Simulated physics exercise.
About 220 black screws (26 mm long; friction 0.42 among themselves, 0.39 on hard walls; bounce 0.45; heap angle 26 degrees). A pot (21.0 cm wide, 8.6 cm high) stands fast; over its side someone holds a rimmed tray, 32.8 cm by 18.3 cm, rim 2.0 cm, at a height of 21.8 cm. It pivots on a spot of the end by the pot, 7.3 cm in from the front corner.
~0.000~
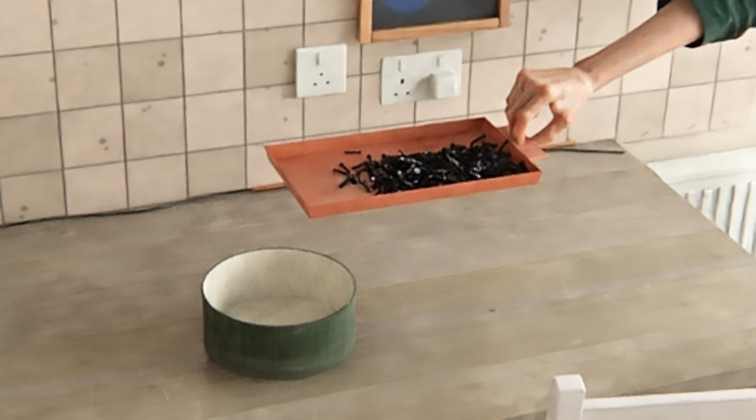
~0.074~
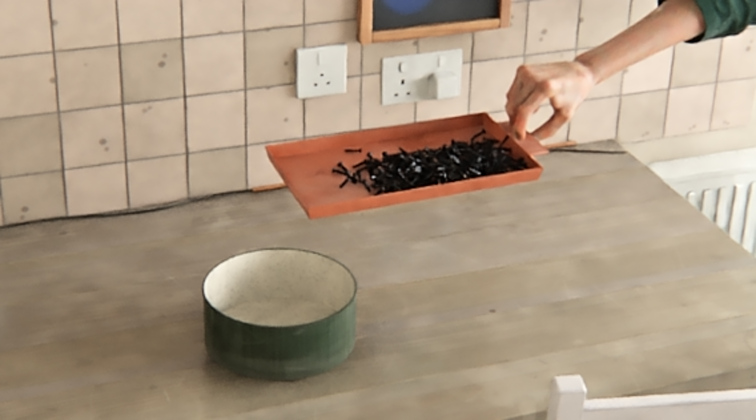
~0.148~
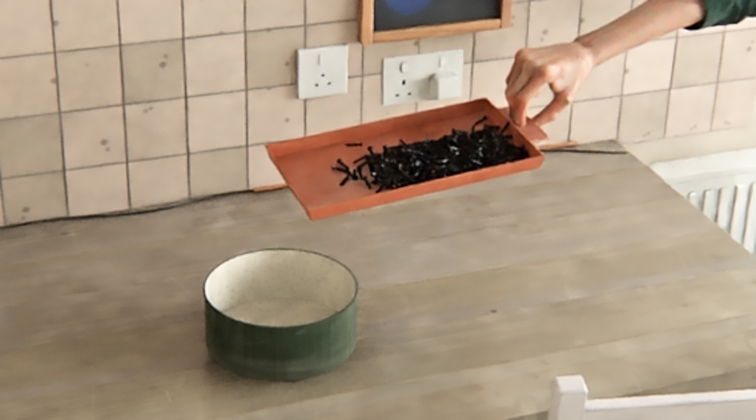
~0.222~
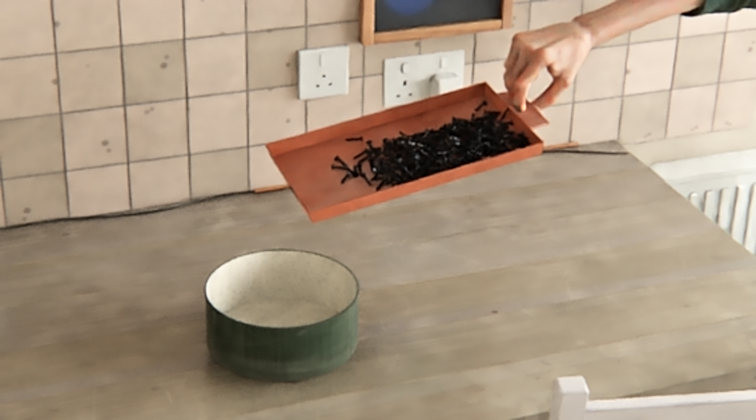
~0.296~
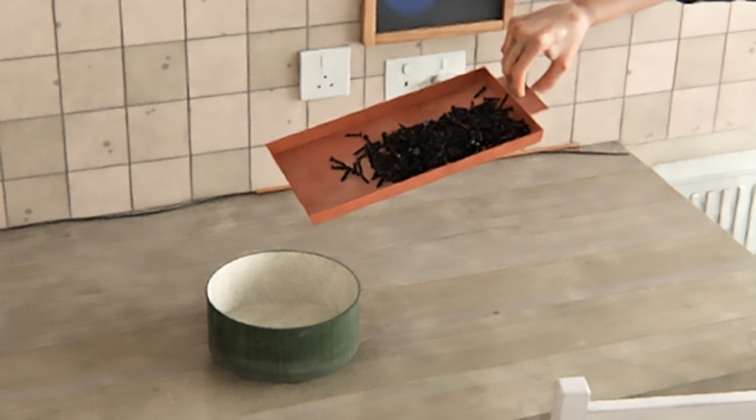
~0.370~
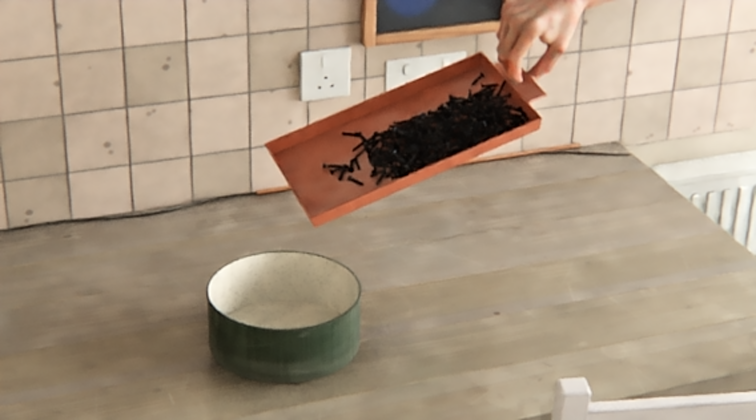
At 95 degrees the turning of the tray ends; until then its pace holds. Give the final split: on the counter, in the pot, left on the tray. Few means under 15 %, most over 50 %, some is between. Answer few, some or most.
On the counter: Few; in the pot: Most; left on the tray: Few.
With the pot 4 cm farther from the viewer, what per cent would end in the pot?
Then about 60 per cent.
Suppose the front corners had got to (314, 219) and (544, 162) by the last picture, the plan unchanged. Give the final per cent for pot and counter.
Pot 45, counter 55.
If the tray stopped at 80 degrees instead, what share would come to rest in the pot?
It would be near 90 per cent.
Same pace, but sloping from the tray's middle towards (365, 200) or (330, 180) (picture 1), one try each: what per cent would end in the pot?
About 85 and 75 per cent.
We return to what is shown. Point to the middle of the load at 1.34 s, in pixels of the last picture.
Near (280, 346).
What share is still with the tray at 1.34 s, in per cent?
Some 25 per cent of the load.
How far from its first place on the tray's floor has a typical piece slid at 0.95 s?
Roughly 18 cm.
After 0.95 s, tilt 55 degrees; the tray holds 90 %, the pot 0 %.
Then, at 1.34 s, tilt 79 degrees; the tray holds 25 %, the pot 60 %.
Then, at 1.82 s, tilt 95 degrees; the tray holds 0 %, the pot 90 %.
By 2.5 s all is still; counter 5 %, pot 95 %, tray 0 %.
